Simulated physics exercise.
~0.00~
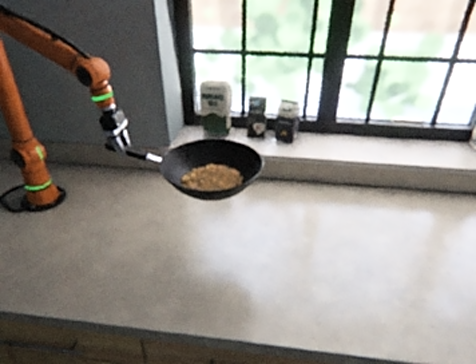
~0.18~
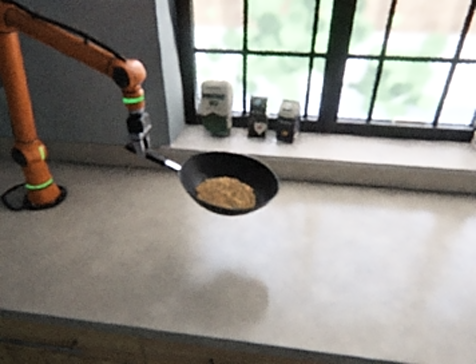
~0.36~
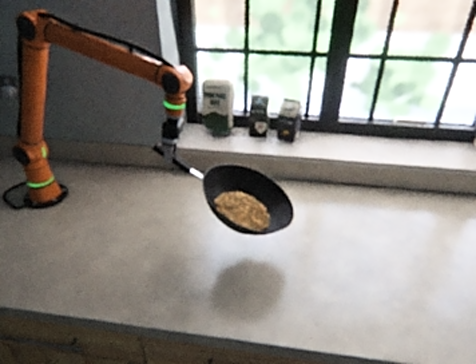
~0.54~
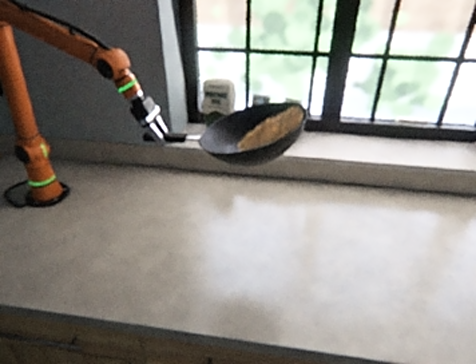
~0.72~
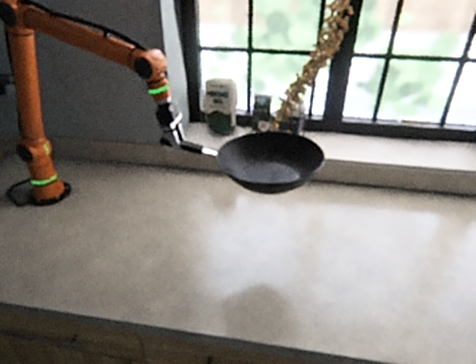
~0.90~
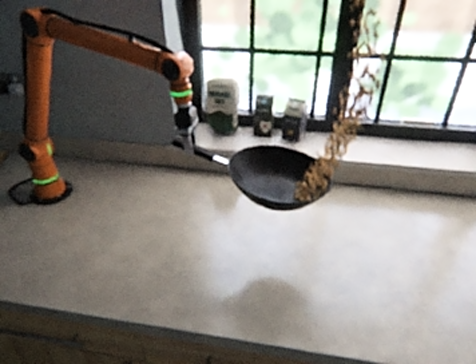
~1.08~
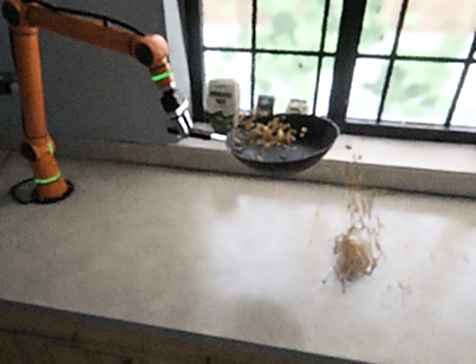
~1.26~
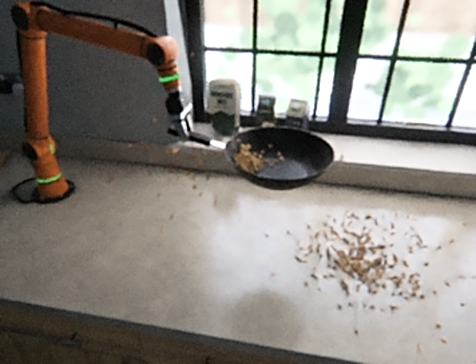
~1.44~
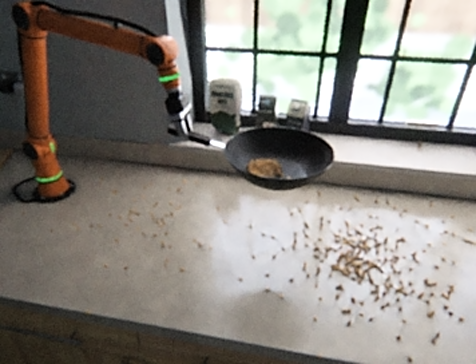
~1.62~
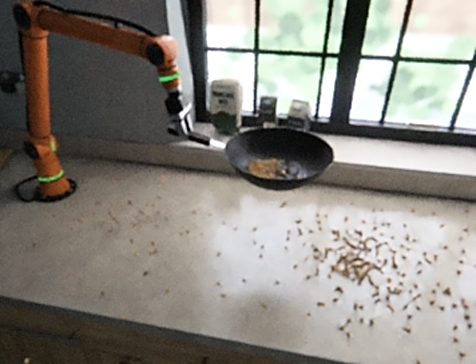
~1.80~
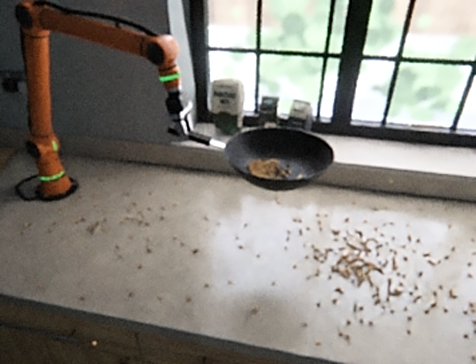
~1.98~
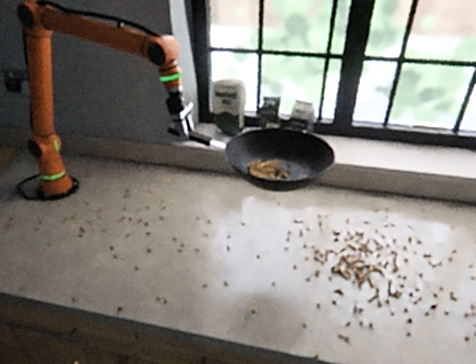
An orange robot arm at the left of a pale countertop, seen from slightly above, holds a black wok of small tan pieces before a black-barred window, where three small containers stand on the sill. The arm carries the wok right and lowers it, tipping it, then swings it upward. The pieces fly out in a tall stream above the wok's right side. As they drop, some land back in the wok, but many miss and scatter across the counter. The arm stops, holding the wok level with a small heap inside, while most pieces lie strewn below, thickest at the right.
